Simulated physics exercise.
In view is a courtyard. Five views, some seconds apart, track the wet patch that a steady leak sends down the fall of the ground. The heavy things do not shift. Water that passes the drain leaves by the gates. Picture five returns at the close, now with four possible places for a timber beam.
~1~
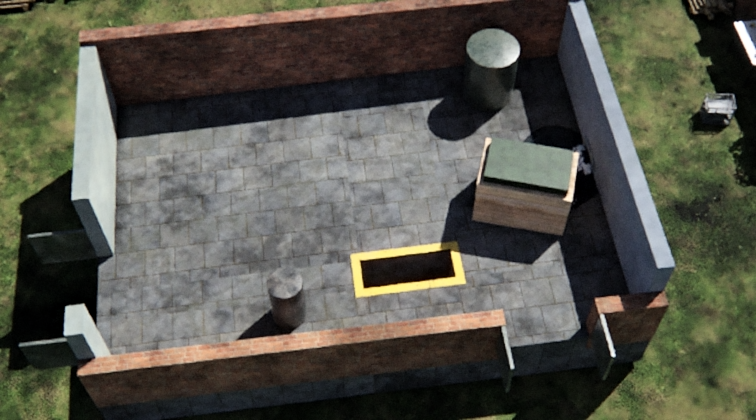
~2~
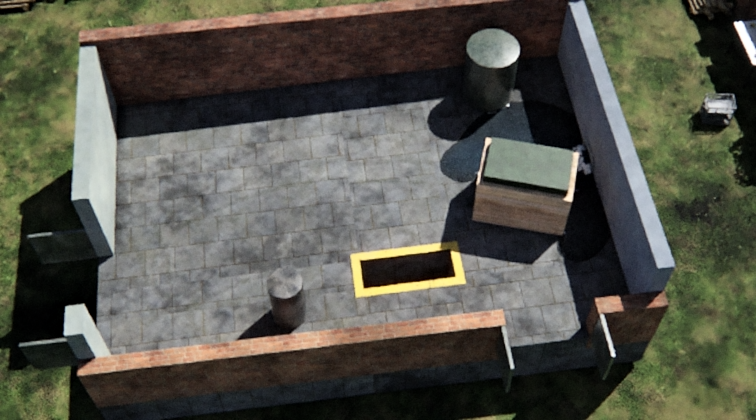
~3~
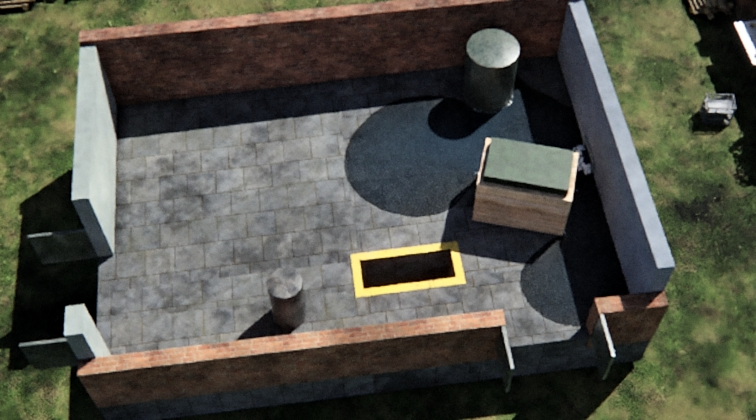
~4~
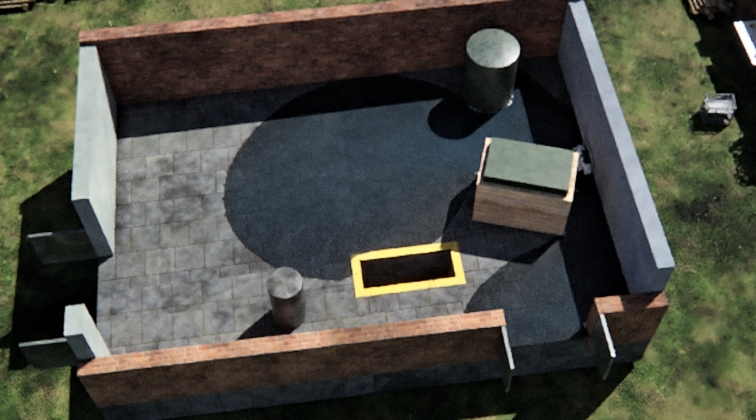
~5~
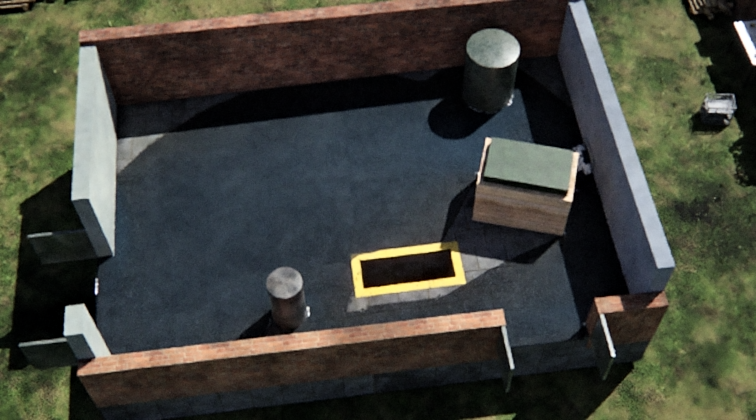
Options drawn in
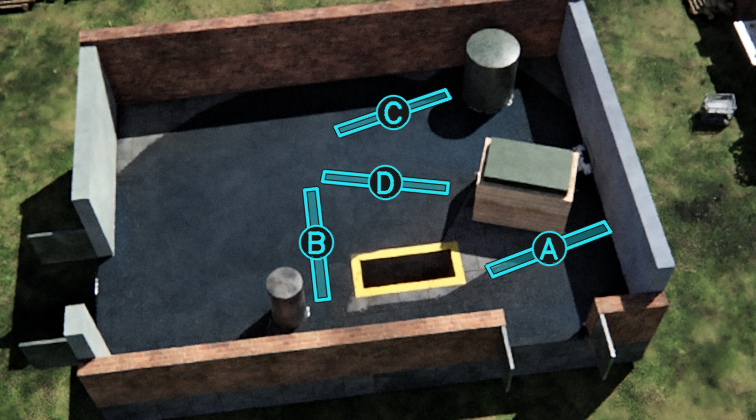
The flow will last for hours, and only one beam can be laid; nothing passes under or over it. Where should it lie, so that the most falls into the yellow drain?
Use place B.
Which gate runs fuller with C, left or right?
The left gate.
On the marked copy, A from (490, 271) to (607, 226); B from (322, 299) to (310, 189); C from (337, 131) to (447, 93); D from (323, 176) to (447, 188).
With A, about 5 % of the stream goes into the yellow drain, about 95 % out by the gates.
With B, about 13 % of the stream goes into the yellow drain, about 87 % out by the gates.
With C, about 5 % of the stream goes into the yellow drain, about 95 % out by the gates.
With D, about 4 % of the stream goes into the yellow drain, about 96 % out by the gates.
